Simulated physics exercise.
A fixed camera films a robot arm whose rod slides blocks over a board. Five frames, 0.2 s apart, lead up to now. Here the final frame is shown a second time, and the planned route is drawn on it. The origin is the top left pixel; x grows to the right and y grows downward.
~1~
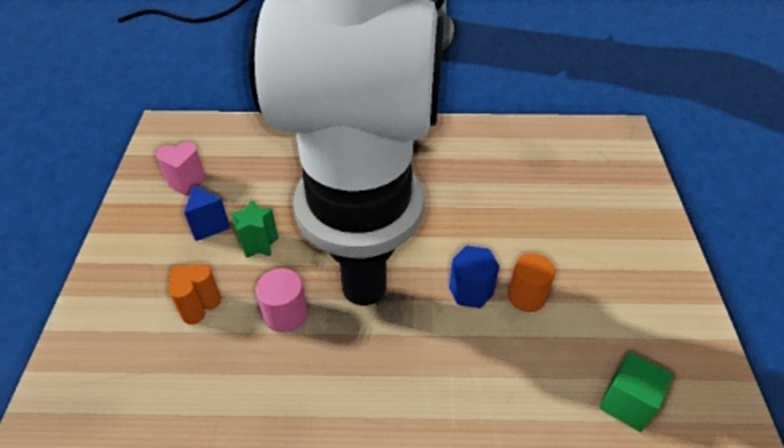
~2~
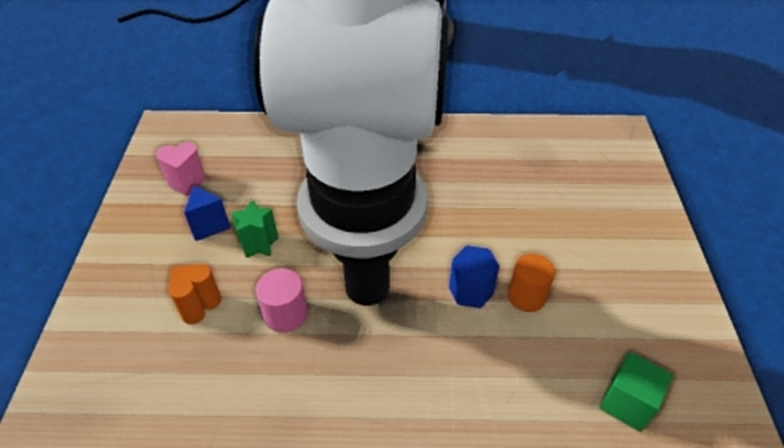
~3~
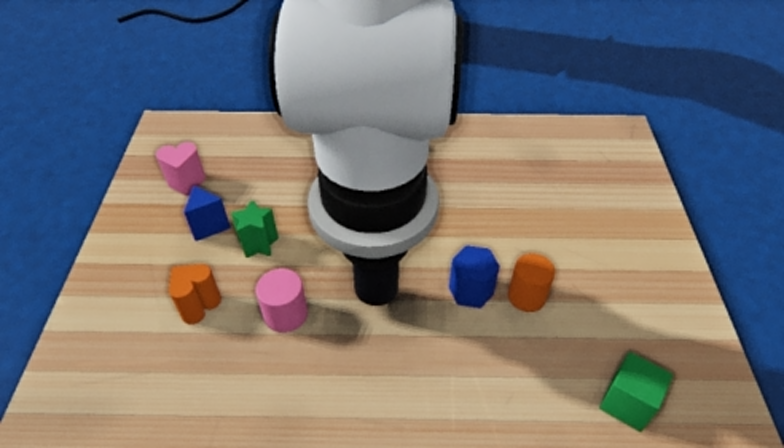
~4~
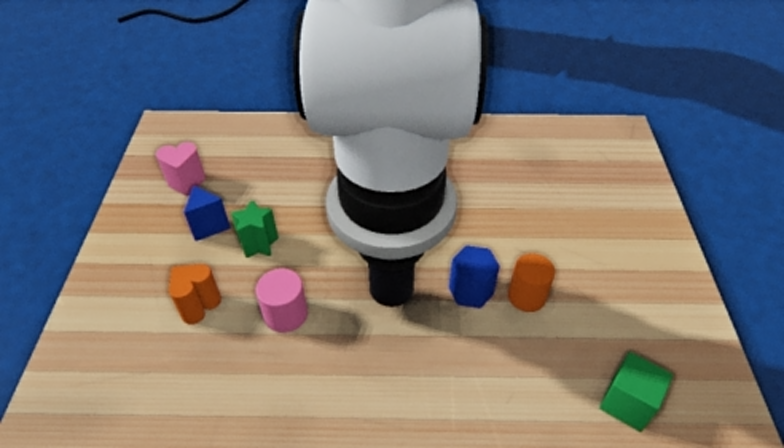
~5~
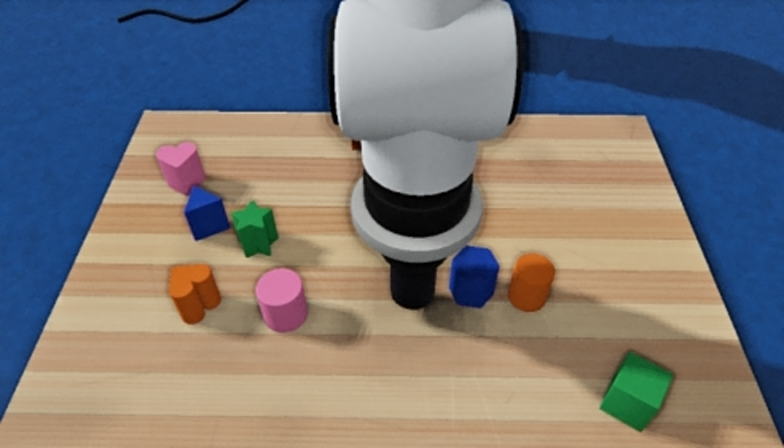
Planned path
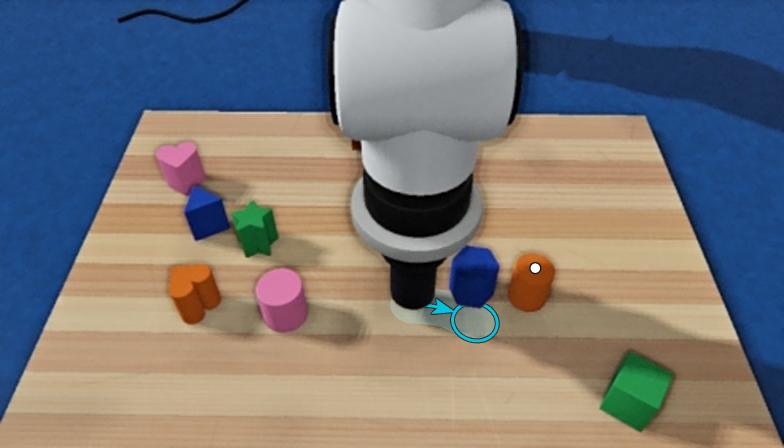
A robotic arm with a black rod slid slowly to the right across a wooden board, nearing a blue block beside an orange cylinder, while all the colored blocks around it stayed still.
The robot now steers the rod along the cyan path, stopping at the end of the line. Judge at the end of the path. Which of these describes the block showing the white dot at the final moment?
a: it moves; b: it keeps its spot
b.
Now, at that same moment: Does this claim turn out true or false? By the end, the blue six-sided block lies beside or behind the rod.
True.
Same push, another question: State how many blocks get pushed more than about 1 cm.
It looks like one block will be pushed more than about 1 cm.
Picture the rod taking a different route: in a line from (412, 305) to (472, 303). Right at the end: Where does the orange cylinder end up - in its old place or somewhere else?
The orange cylinder will not stay where it is.
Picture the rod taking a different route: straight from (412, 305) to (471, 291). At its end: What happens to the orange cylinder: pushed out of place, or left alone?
At the end of the path, it will have moved.
The drawn path runs from (412, 305) via (444, 308), ending at (475, 321); the dot is on the orange cylinder.
On the path given first. Halfway along, rod at (447, 296); blue six-sided block at (483, 261), turned 15° anticlockwise.
At the end, rod at (477, 309); blue six-sided block at (494, 260), turned 35° anticlockwise; orange cylinder not moved.
